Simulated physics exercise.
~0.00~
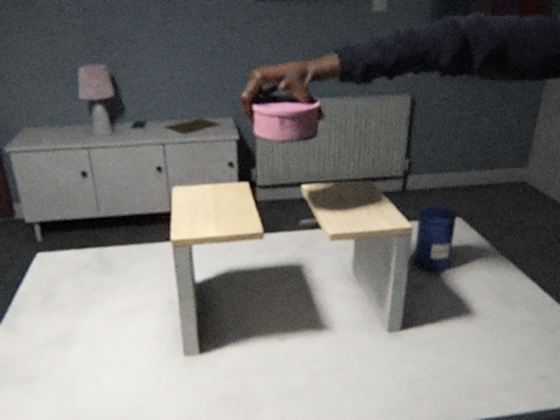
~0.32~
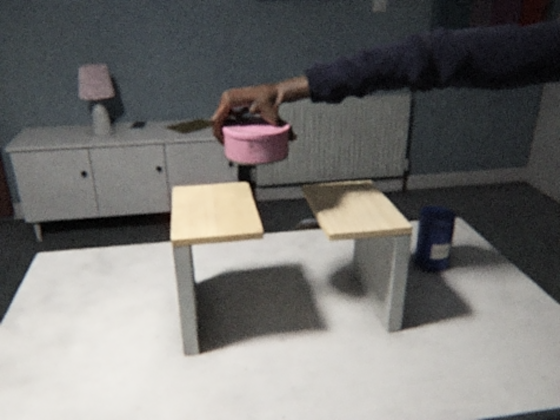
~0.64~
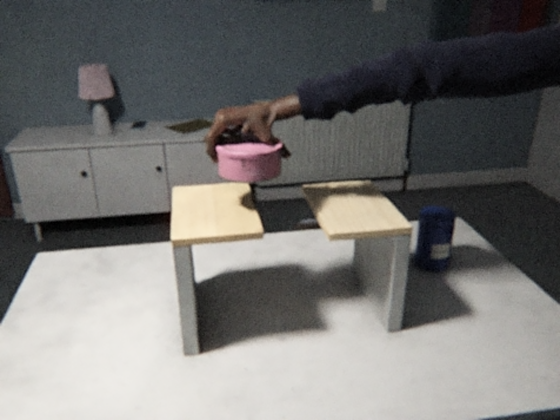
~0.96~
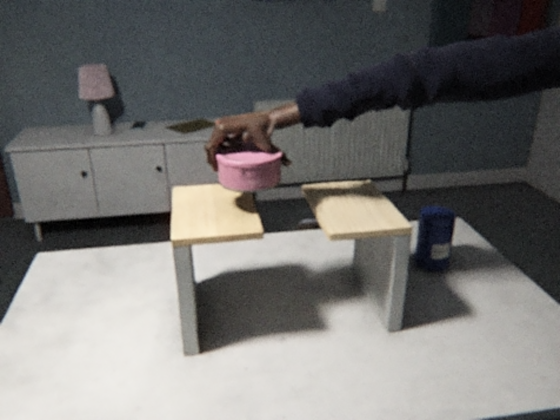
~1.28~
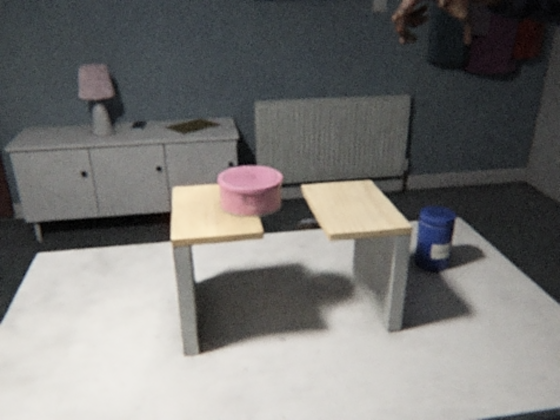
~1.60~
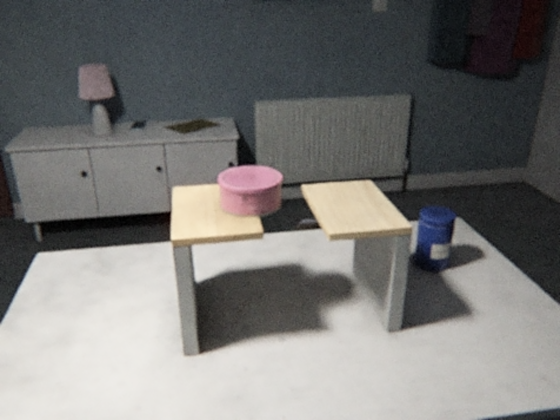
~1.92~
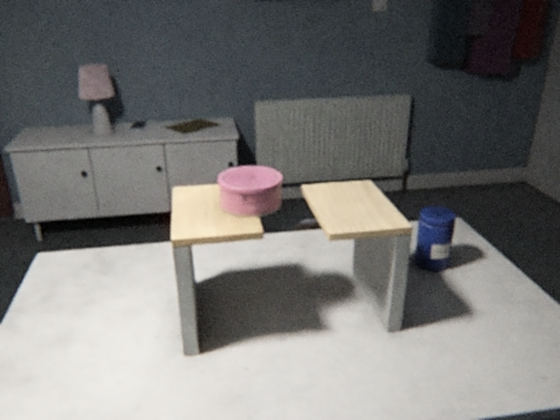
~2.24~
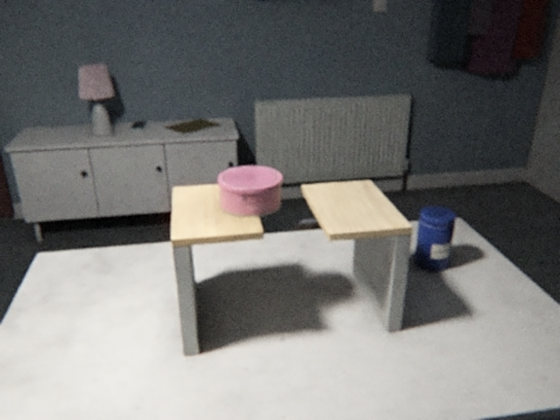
At first, a hand reaches in from the right, holding a round pink tub above two pale wooden ledges with a slot between them, while a blue jar stands on the table to the right. The hand carries the tub left and down, toward the inner edge of the left ledge. It lowers the tub a little further, then lets go and draws back toward the upper right. The tub stays upright on the left ledge, partly over the slot, and does not drop through. It remains still there, and the blue jar stays in its place.
